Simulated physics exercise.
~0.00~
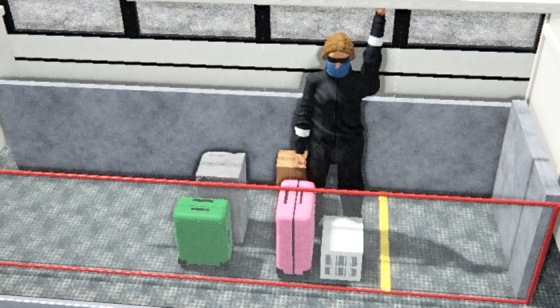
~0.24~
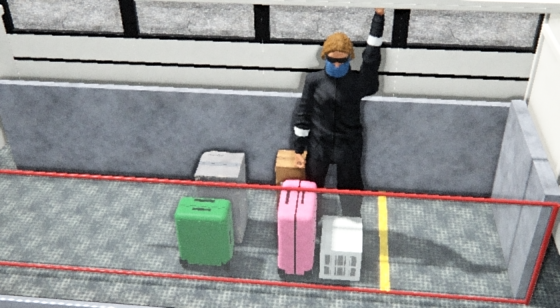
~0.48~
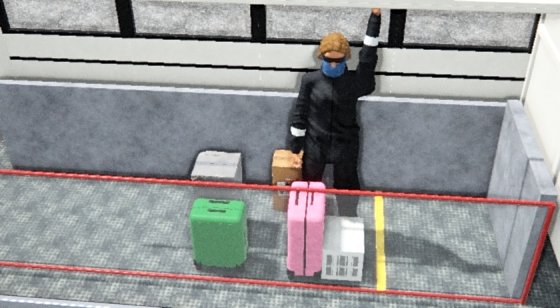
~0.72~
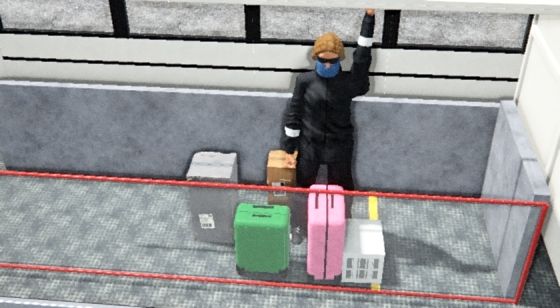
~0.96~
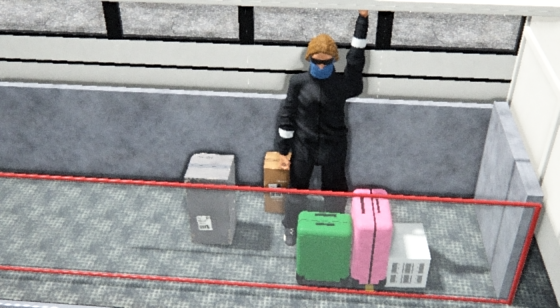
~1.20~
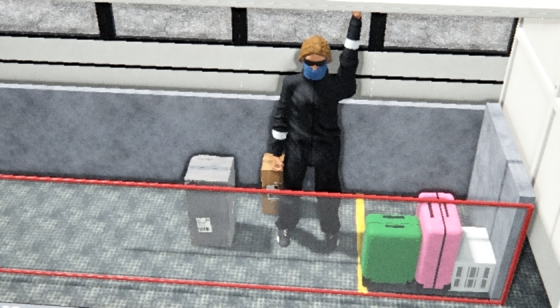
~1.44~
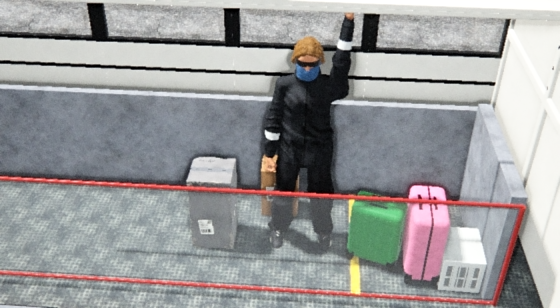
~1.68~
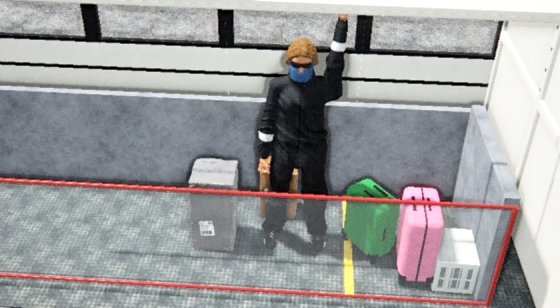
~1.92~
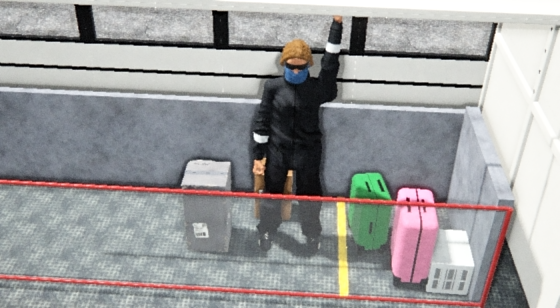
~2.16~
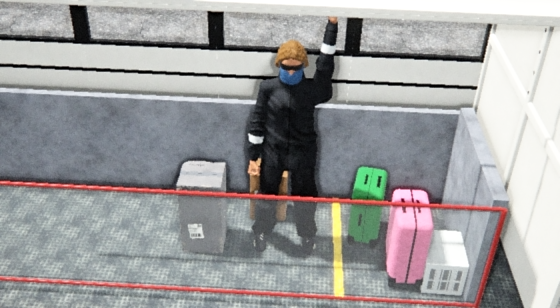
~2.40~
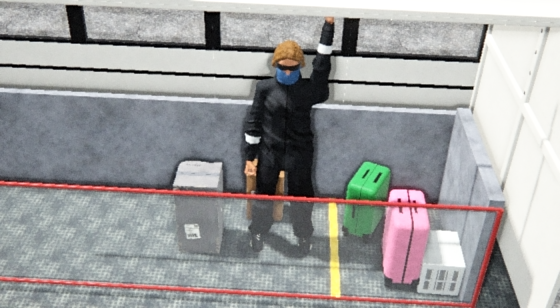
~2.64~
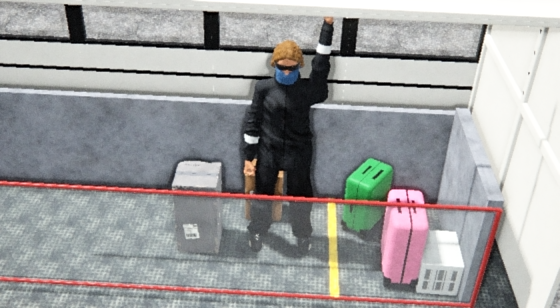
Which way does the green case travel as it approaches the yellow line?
The green case moves to the right, as the viewer sees it.
The video shows a masked figure standing with one arm raised while a green case, a pink case and a white crate slide right across a yellow line; the green case then drifts toward the back wall, and all three rest beyond the line.
